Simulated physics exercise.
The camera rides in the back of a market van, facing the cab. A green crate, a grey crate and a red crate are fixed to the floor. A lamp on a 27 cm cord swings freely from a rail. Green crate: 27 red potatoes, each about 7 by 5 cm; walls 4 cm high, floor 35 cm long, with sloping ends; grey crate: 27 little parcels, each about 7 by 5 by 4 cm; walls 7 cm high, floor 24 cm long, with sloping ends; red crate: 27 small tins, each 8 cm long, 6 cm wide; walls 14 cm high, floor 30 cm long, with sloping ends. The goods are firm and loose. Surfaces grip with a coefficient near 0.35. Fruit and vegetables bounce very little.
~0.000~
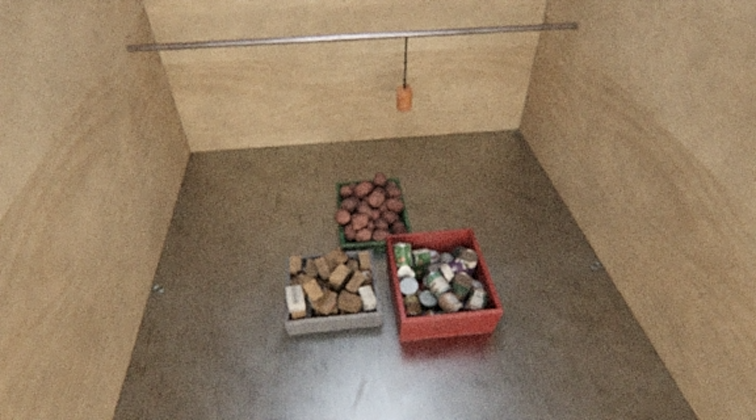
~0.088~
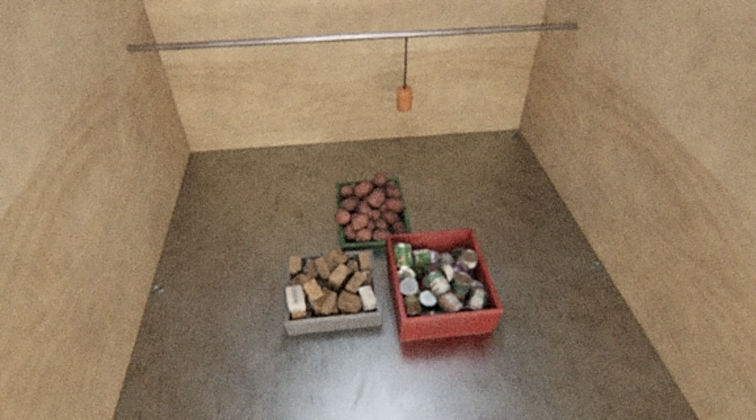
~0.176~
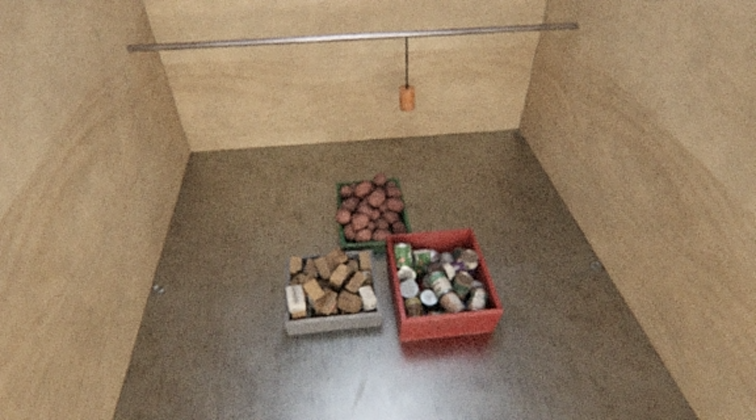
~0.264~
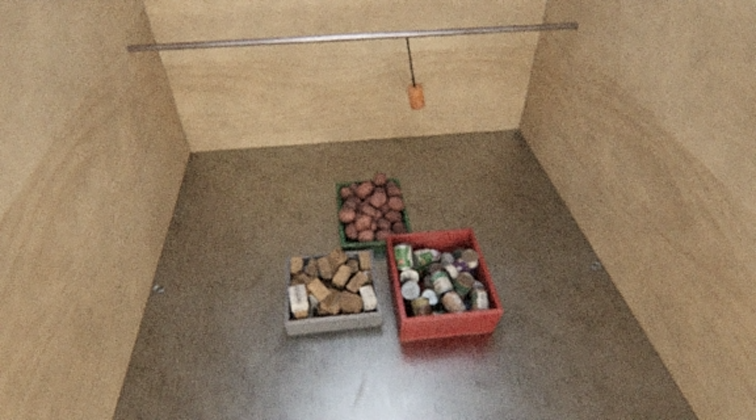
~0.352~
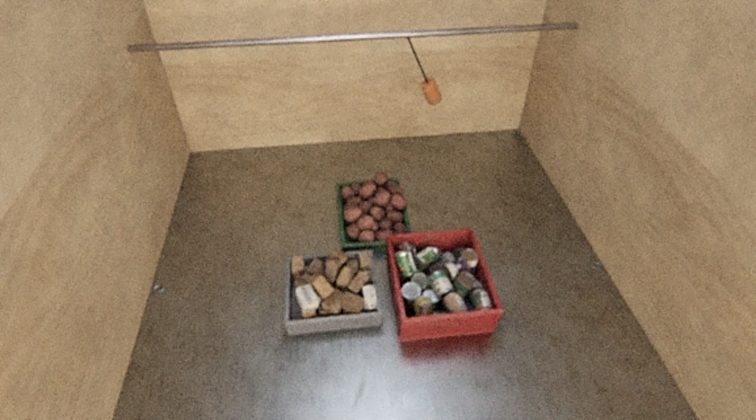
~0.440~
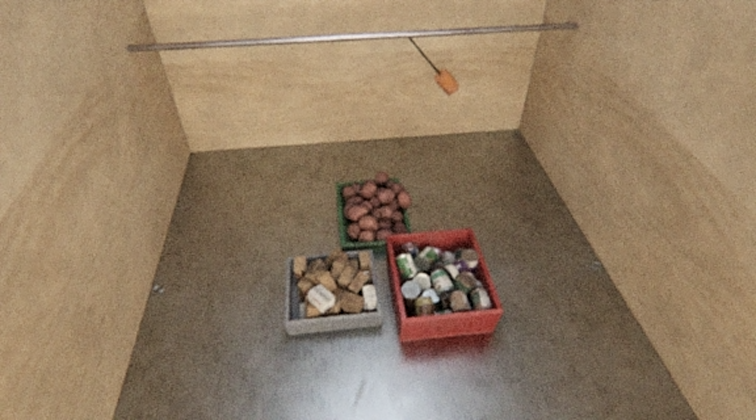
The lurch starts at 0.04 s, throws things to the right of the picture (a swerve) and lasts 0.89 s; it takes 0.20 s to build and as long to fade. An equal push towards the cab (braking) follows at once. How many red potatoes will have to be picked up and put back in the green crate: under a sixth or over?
More than one in six of the red potatoes leave the green crate.
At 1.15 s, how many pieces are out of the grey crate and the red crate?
Out by then, roughly: Grey crate 1, red crate 0.
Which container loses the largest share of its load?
The green crate.
After 0.76 s, the green crate is down by 5 of 27, the grey crate is down by 1 of 27 and the red crate has all 27.
After 1.15 s, the green crate is down by 6 of 27, the grey crate is down by 1 of 27 and the red crate has all 27.
After 1.71 s, the green crate is down by 7 of 27, the grey crate is down by 1 of 27 and the red crate has all 27.
When it is over (at 2.42 s), the green crate is down by 7 of 27, the grey crate is down by 1 of 27 and the red crate has all 27. Asked share, 7 of 27, 26 per cent.
